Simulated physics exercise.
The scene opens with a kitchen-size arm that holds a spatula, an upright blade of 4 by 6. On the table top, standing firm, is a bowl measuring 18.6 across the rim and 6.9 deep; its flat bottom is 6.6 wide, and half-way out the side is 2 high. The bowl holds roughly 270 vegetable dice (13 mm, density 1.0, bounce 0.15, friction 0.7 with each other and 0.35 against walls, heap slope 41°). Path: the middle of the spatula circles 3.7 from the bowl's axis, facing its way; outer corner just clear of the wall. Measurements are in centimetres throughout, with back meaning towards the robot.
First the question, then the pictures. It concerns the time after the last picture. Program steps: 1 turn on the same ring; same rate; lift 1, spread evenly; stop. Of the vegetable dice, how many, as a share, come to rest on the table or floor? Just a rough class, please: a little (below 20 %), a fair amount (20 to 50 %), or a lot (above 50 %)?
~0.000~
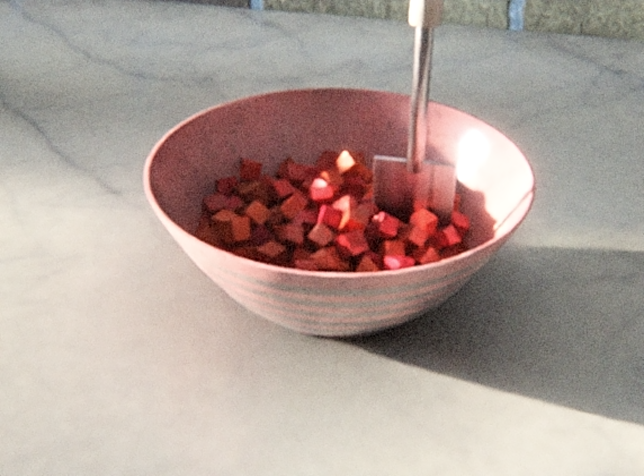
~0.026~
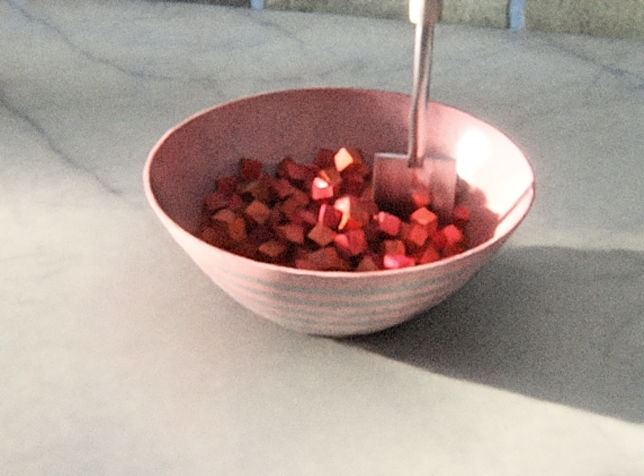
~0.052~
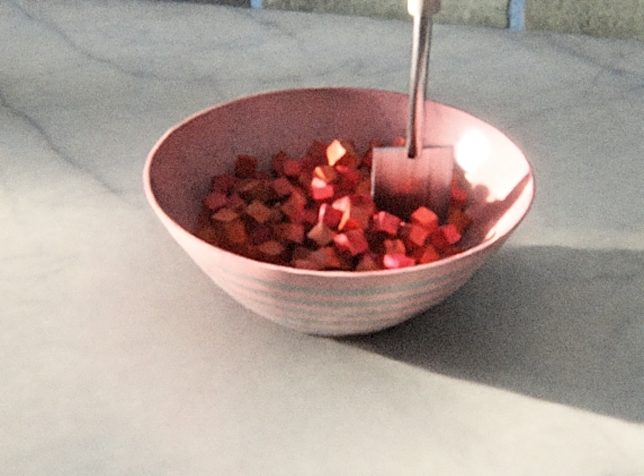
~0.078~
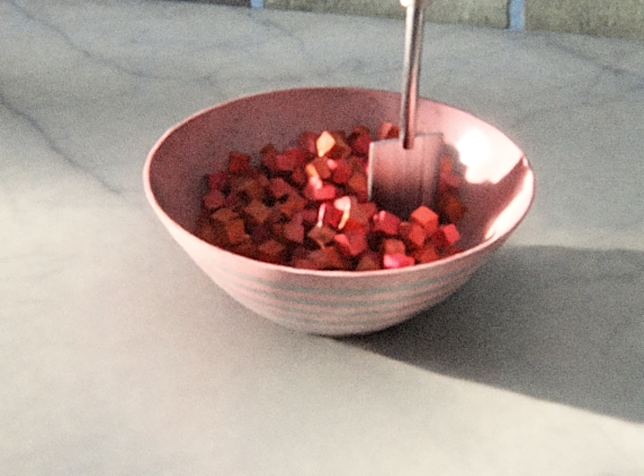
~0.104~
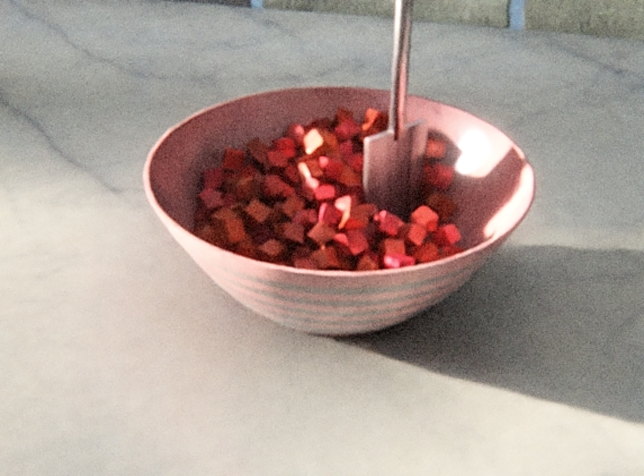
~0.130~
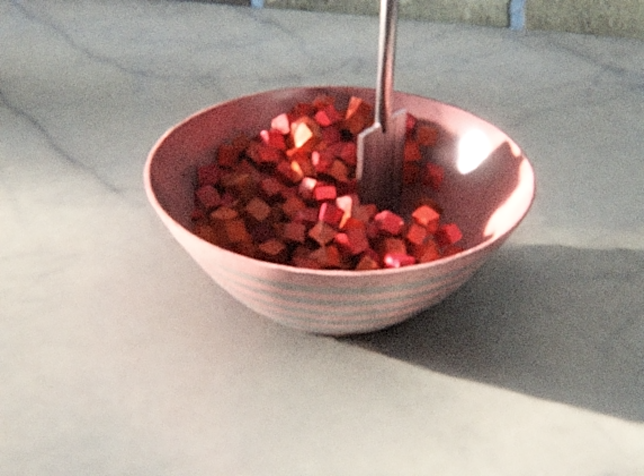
A little.
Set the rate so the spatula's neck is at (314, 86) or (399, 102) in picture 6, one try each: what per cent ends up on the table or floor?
Some 40 and 10 %.
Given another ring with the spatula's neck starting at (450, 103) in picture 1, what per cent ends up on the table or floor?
Table or floor share: Near 20 %.
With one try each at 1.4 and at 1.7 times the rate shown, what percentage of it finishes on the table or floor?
Around 25 percent for the first try and 30 percent for the second.
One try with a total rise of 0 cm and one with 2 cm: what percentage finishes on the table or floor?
10 % and 10 %.
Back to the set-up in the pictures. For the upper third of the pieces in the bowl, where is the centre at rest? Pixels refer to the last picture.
The centre sits around (414, 158) in the last picture.
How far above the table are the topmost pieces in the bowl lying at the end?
The top sits some 8.5 cm up.
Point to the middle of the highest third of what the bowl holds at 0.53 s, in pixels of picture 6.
Roughly pixel (435, 225).
After 0.33 s, 177° round, highest piece 9 above the table; 261 in the bowl, 1 on the table or floor, 4 in flight or on the tool.
After 0.53 s, 291° round, highest piece 9 above the table; 244 in the bowl, 16 on the table or floor, 6 in flight or on the tool.
After 0.82 s, 0° round, highest piece 8 above the table; 234 in the bowl, 32 on the table or floor.
After 1.52 s, 0° round, highest piece 8 above the table; 234 in the bowl, 32 on the table or floor.
In the end, 234 in the bowl, 32 on the table or floor. That is 12 % on the table or floor.
